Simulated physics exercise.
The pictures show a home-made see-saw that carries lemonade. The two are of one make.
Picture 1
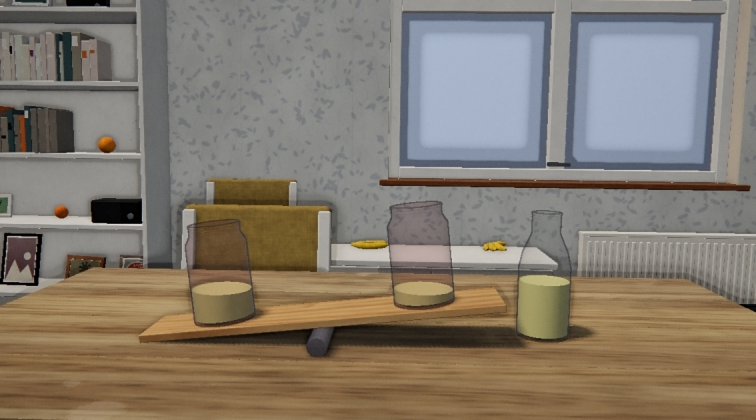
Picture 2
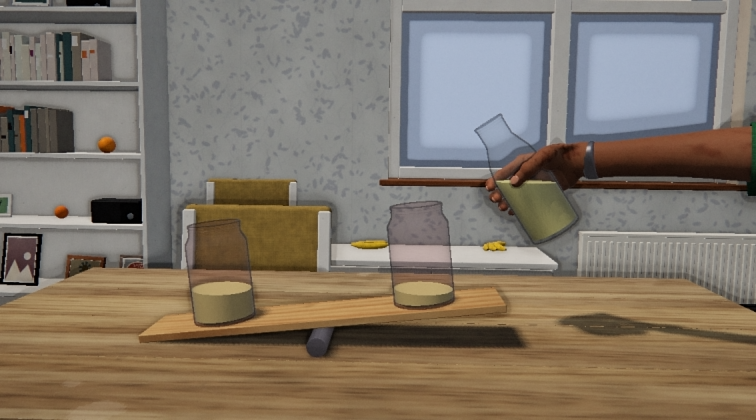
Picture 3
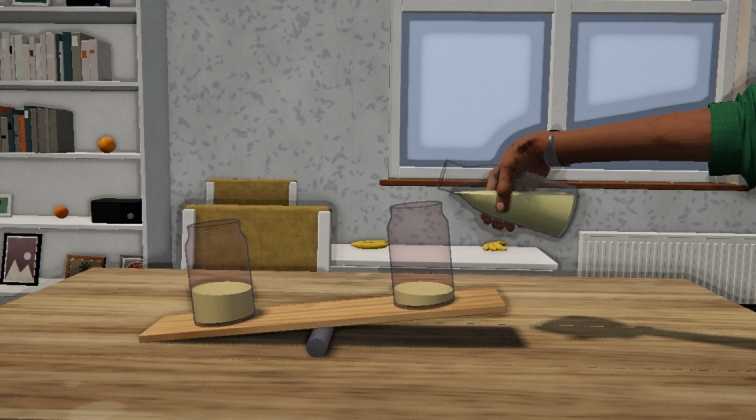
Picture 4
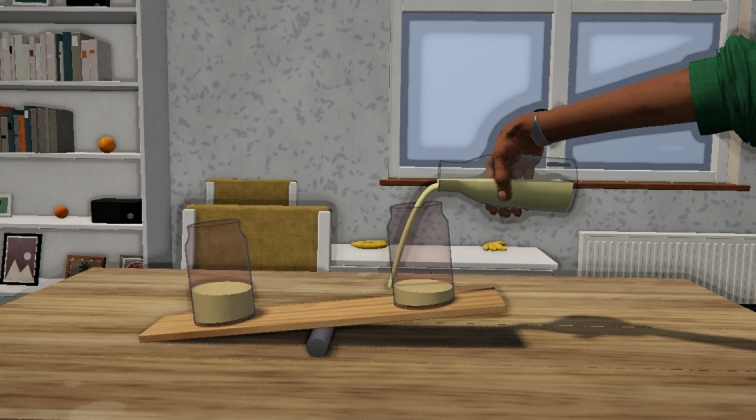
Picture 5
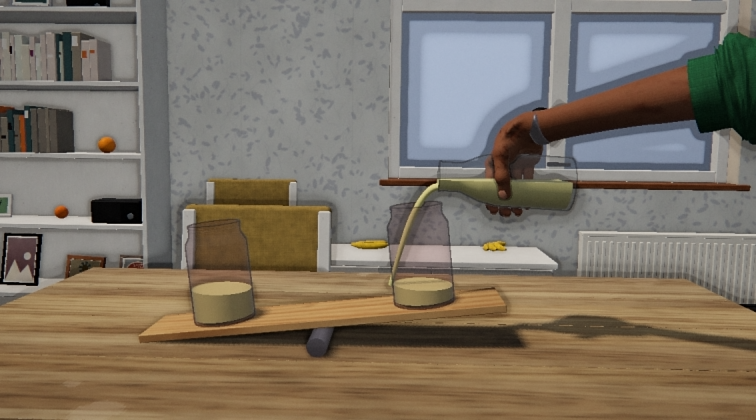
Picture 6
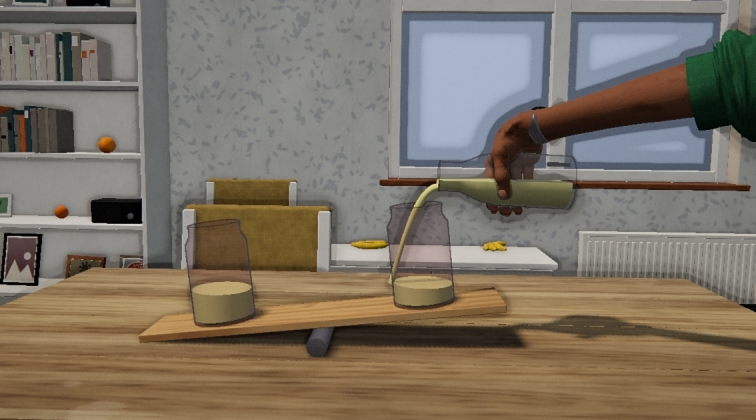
On a wooden table, a hand lifts a bottle and pours lemonade into the right jar.
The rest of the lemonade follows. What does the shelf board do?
It swings over.
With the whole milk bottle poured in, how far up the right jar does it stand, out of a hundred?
Close to 50 %.
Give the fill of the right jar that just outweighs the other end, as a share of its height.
Some 25 per cent.
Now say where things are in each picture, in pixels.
Nothing is moving yet; milk bottle (544, 272) about half full; right jar (420, 251) nearly empty, raised; left jar (219, 269) about a quarter full, on the low side, in the first frame.
The milk bottle is picked up; pipe (317, 345); right jar nearly empty, surface at (424, 289), in the second frame.
The milk bottle leans over the right jar; milk bottle (502, 193) tipped 75° with all of its load; right jar (420, 251) nearly empty, in the third frame.
The lemonade is flowing; pipe (317, 345); right jar nearly empty, surface at (423, 287); left jar about a quarter full, surface at (222, 289), in the fourth frame.
The lemonade is flowing; milk bottle (502, 180) tipped 85° with nearly all of its load; right jar (420, 251) nearly empty, in the fifth frame.
The lemonade is flowing; pipe (317, 345); right jar nearly empty, surface at (422, 283); left jar about a quarter full, surface at (222, 289), in the sixth frame.
Next, the right jar is about a third full; the shelf board has swung over, and that end is down.
After that, the right jar is about half full; the shelf board has swung over, and that end is down.
Finally, the right jar is about half full; the shelf board has swung over, and that end is down.
